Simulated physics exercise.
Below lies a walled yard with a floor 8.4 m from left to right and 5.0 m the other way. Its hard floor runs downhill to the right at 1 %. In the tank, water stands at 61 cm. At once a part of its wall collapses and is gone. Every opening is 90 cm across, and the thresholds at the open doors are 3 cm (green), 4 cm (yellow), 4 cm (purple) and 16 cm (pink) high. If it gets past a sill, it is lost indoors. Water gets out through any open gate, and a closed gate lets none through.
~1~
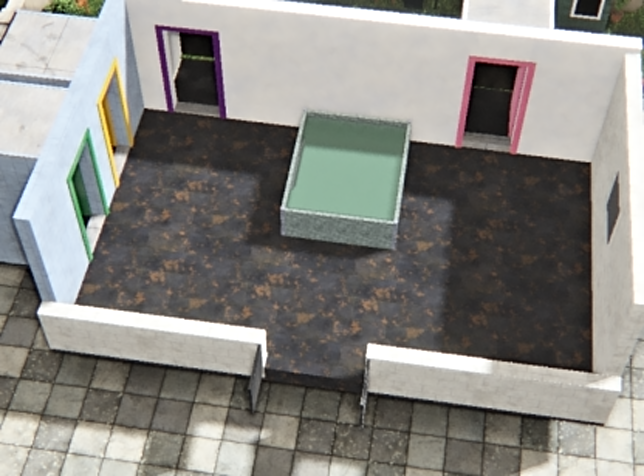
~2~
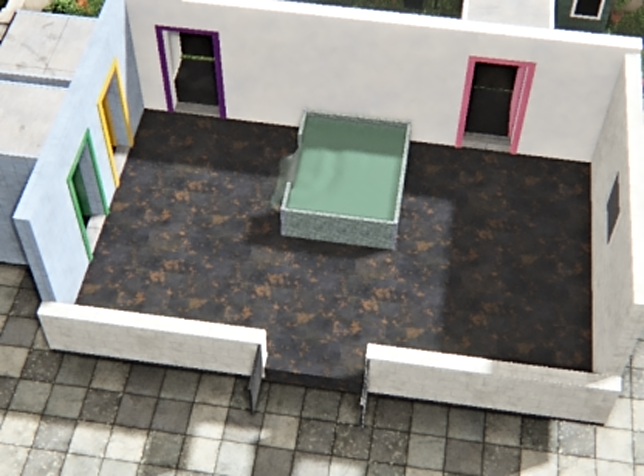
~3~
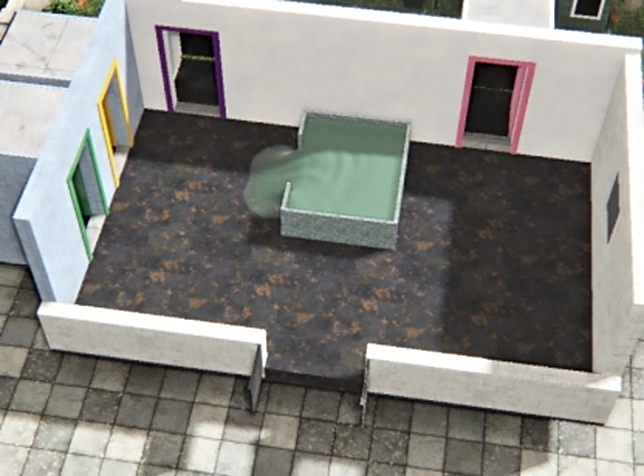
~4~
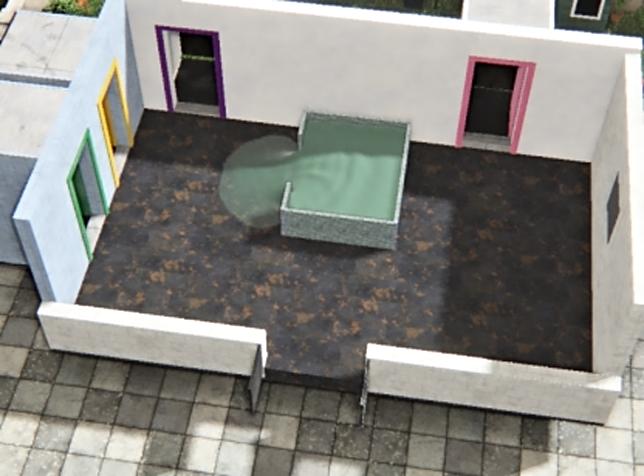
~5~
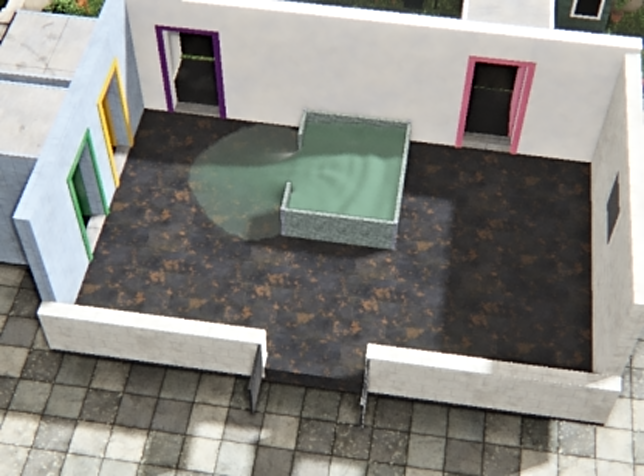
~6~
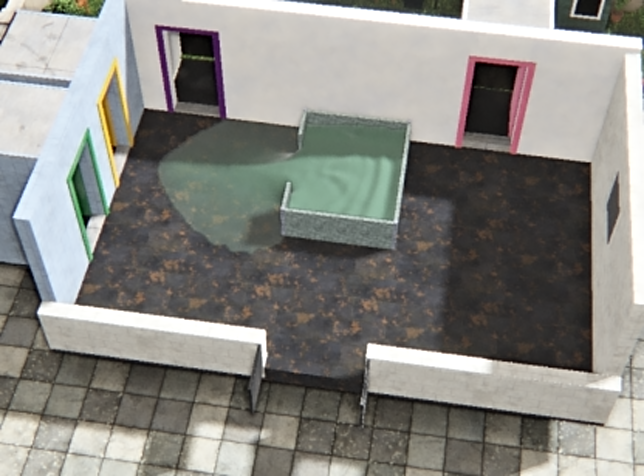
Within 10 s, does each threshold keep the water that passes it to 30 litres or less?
The green door does not; the yellow door does not; the purple door does not; the pink door does.
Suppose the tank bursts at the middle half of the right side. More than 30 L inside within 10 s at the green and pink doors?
Compared with the limit, green is lower and pink is lower.
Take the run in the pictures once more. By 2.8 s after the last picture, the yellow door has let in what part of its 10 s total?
It comes to about 65 per cent.
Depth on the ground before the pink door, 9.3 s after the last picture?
Some 1.5 centimetres of depth.
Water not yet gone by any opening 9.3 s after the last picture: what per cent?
Remaining: Roughly 68 %.
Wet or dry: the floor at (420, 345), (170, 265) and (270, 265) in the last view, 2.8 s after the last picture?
In that order: Not reached, flooded, not reached.
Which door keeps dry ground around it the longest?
It's the pink door.
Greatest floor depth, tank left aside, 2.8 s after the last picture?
I'd put it at close to 22 cm.
Then, 0.7 s after the last picture water covers 25 % of the floor and is deepest (36 cm) near (291, 184); green door not reached, yellow door 9 cm at the sill, 35 L in, purple door 11 cm at the sill, 0 L in, pink door not reached.
Then, 1.5 s after the last picture water covers 30 % of the floor and is deepest (34 cm) near (171, 118); green door 14 cm at the sill, 26 L in, yellow door 18 cm at the sill, 127 L in, purple door 11 cm at the sill, 25 L in, pink door not reached.
Then, 2.8 s after the last picture water covers 35 % of the floor and is deepest (22 cm) near (291, 184); green door 11 cm at the sill, 85 L in, yellow door 15 cm at the sill, 269 L in, purple door 14 cm at the sill, 87 L in, pink door not reached.
Then, 5.3 s after the last picture water covers 50 % of the floor and is deepest (16 cm) near (67, 327); green door 6 cm at the sill, 125 L in, yellow door 12 cm at the sill, 369 L in, purple door 12 cm at the sill, 192 L in, pink door not reached.
Then, 9.3 s after the last picture water covers 80 % of the floor and is deepest (8 cm) near (110, 333); green door 5 cm at the sill, 149 L in, yellow door 6 cm at the sill, 417 L in, purple door 7 cm at the sill, 253 L in, pink door 1 cm at the sill, 0 L in.
